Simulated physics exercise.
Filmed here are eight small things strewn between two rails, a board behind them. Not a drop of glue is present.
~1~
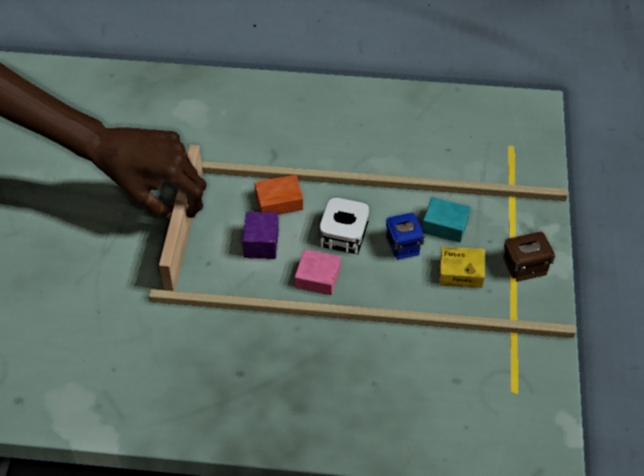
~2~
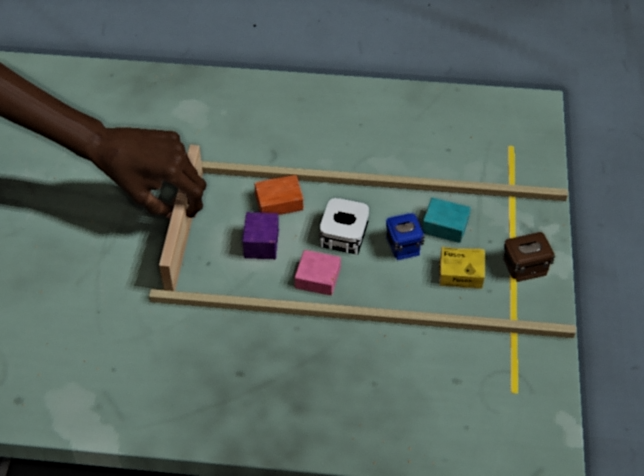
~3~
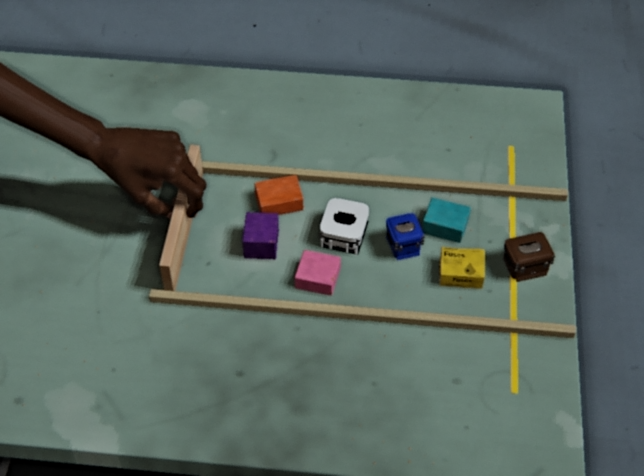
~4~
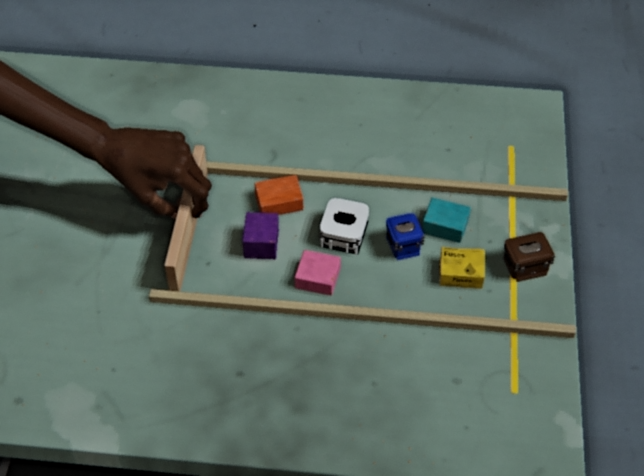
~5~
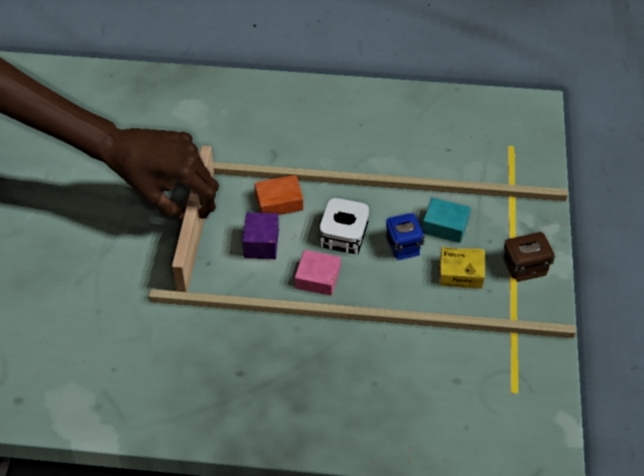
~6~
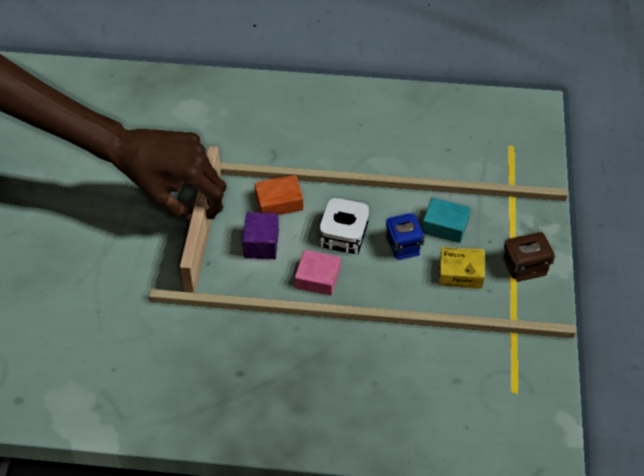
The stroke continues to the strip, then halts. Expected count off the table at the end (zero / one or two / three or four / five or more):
I expect the edge to claim three or four.
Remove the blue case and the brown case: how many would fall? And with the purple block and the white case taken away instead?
You'd see 1 fallen, and 2 in the other try.
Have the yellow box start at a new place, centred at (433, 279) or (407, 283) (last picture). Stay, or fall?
Safe; Safe.
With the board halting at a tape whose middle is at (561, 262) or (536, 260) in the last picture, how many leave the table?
You'd count 8 the first time and 5 the second.
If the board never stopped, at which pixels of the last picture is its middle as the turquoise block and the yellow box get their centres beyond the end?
Turquoise block: (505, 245); yellow box: (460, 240).
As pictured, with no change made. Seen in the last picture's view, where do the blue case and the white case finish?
I'd put one close to (570, 288) and the other close to (575, 253).
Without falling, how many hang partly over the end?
Expected count: 2.
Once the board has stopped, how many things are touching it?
3 touch it.
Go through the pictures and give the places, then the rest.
Brown case (527, 256); yellow box (462, 267); turquoise block (446, 220); board (182, 217); tape (513, 258), in the first picture.
Yellow box (462, 268); blue case (404, 236), in the second picture.
Turquoise block (446, 220); orange block (279, 196), in the third picture.
Brown case (527, 257); board (187, 217), in the fourth picture.
Yellow box (462, 268); pink block (318, 273), in the fifth picture.
Brown case (527, 257); yellow box (462, 268); turquoise block (446, 220); board (202, 218); tape (513, 258), in the sixth picture.
A little later, none off yet; brown case at rest near (527, 257); yellow box moving near (466, 269); turquoise block at rest near (446, 220).
When it is over, the number that fall off is three or four; down, turquoise block, yellow box and brown case.
